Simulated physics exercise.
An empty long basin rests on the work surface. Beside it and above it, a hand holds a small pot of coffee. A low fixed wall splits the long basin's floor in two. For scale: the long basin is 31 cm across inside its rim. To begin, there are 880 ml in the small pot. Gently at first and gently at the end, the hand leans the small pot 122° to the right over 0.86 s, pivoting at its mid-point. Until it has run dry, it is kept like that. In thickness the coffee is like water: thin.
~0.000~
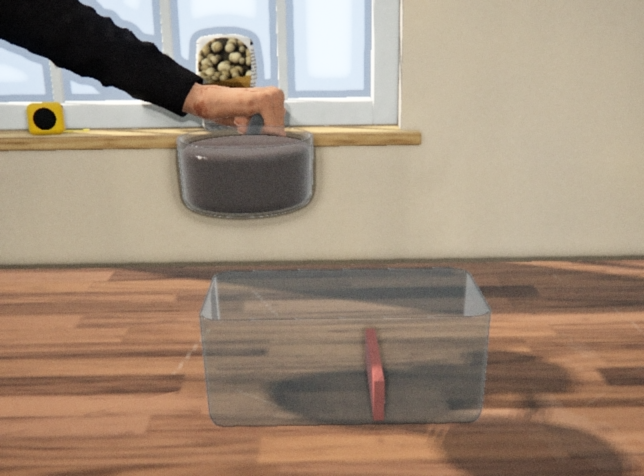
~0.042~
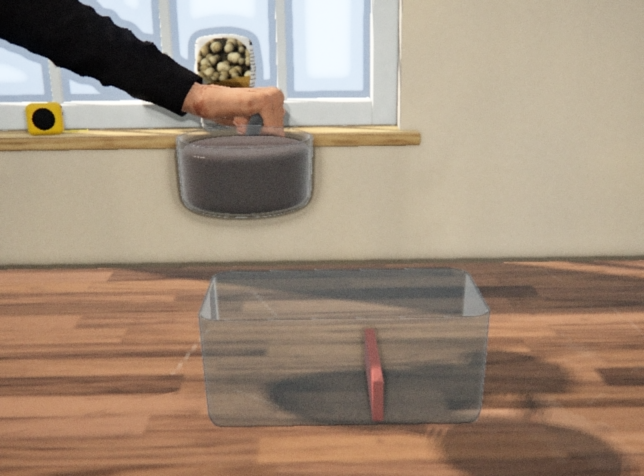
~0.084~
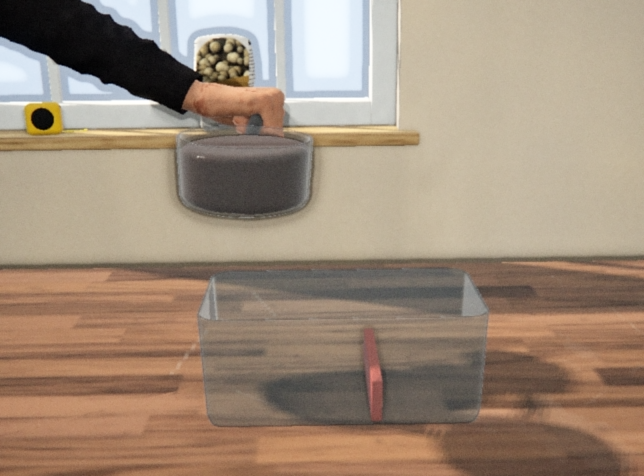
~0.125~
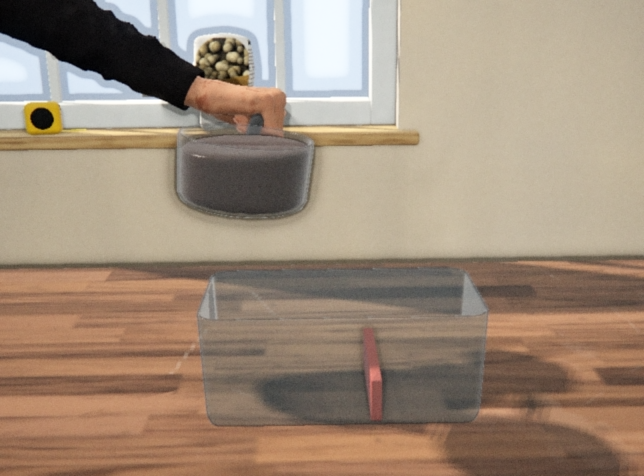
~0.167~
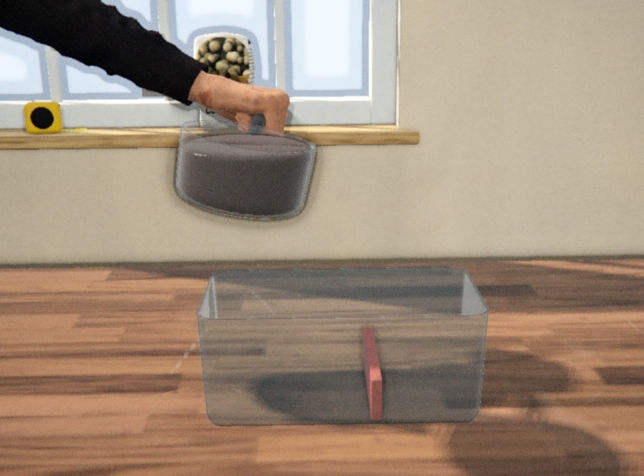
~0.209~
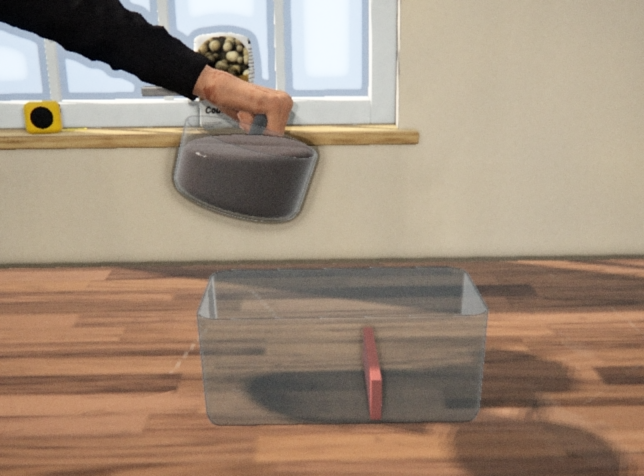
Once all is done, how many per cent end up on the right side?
Roughly 42 percent ends up on the right side.
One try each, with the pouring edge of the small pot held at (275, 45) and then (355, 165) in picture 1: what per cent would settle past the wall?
Some 30 and 65 per cent, in that order.
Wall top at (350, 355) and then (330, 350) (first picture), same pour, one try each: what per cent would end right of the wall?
First 70, then 80 per cent.
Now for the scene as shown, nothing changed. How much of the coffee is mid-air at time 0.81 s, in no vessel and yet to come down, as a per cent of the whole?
I'd say some 6 per cent is in the air.
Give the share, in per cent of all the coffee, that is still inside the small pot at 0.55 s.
Around 34 in a hundred.
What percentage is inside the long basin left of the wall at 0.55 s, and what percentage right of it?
Left roughly 6, right roughly 18.
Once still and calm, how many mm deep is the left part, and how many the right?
20 mm left, 24 mm right.
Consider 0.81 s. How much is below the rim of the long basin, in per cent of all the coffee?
I'd put it at roughly 92 per cent.
Then, 0.55 s in, the tilt is 88° and 33 per cent is still to pour, 6 is left of the wall and 17 right of it.
Then, 0.81 s in, the tilt is 121° and 2 per cent is still to pour, 50 is left of the wall and 43 right of it.
Then, 1.07 s in, the tilt is 122° and 0 per cent is still to pour, 56 is left of the wall and 42 right of it.
Then, 1.36 s in, the tilt is 122° and 0 per cent is still to pour, 56 is left of the wall and 42 right of it.
Finally, 56 per cent lies left of the wall, 42 right of it and 1 outside.
